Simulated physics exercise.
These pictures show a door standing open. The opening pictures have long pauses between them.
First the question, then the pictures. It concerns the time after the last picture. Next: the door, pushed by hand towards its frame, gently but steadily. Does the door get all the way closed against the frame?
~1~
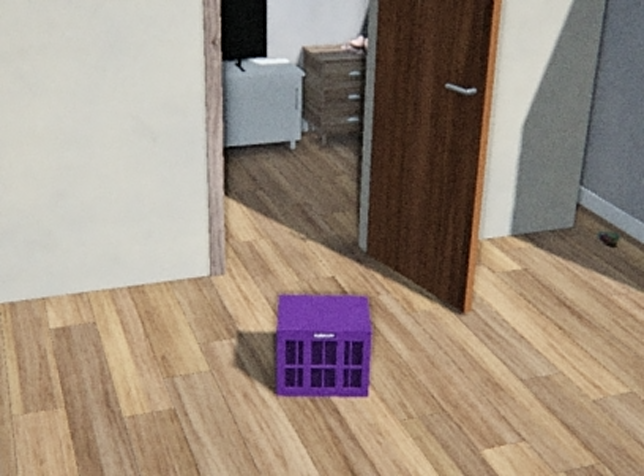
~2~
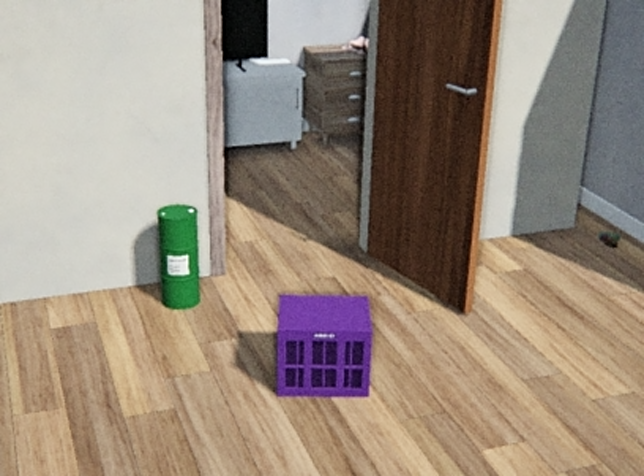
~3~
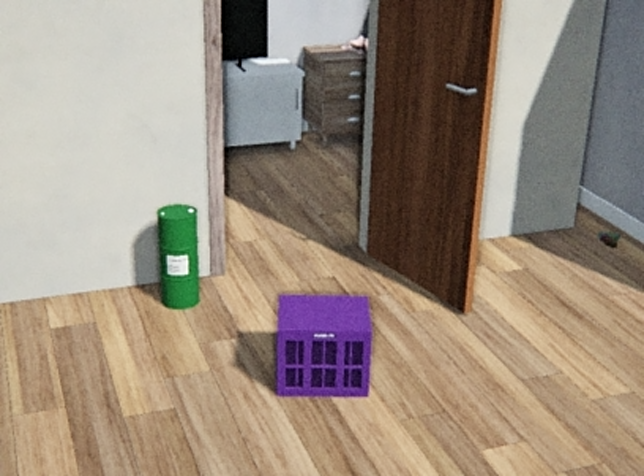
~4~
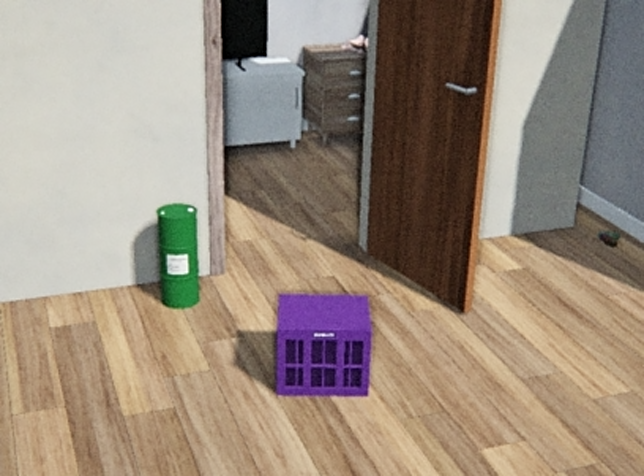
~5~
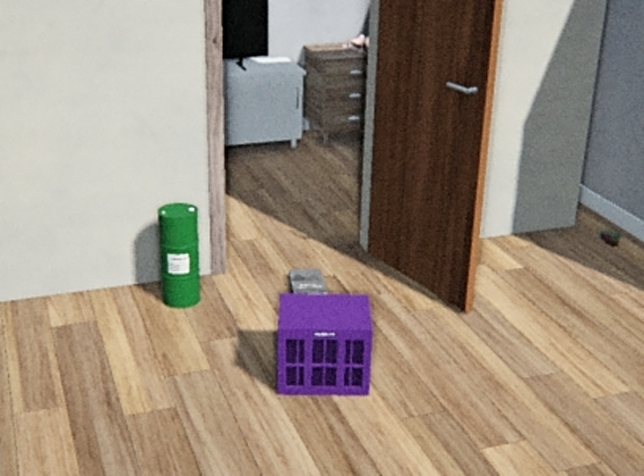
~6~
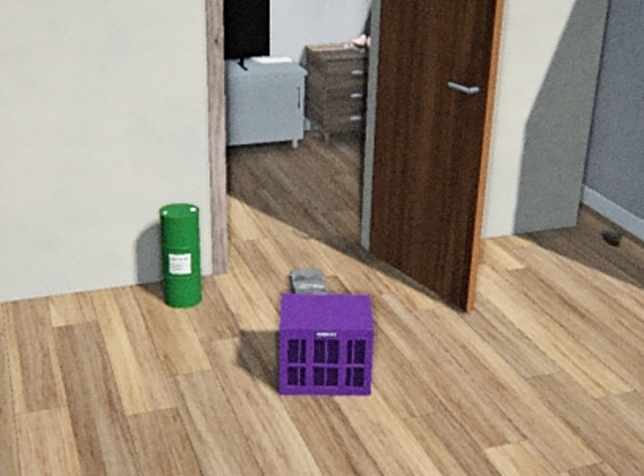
My guess is that the door will fill its doorway.
Then, 0.80 s past the last view, door at 68°.
Then, 1.30 s past the last view, door at 32°; grey book displaced a little near (288, 278).
Then, 1.70 s past the last view, door at 5°; grey book displaced about its own width near (266, 261).
Finally, door at 0°; moved from the start, grey book; the other 2 still in place. Final places as the last picture's camera would see them, grey book near (261, 254).
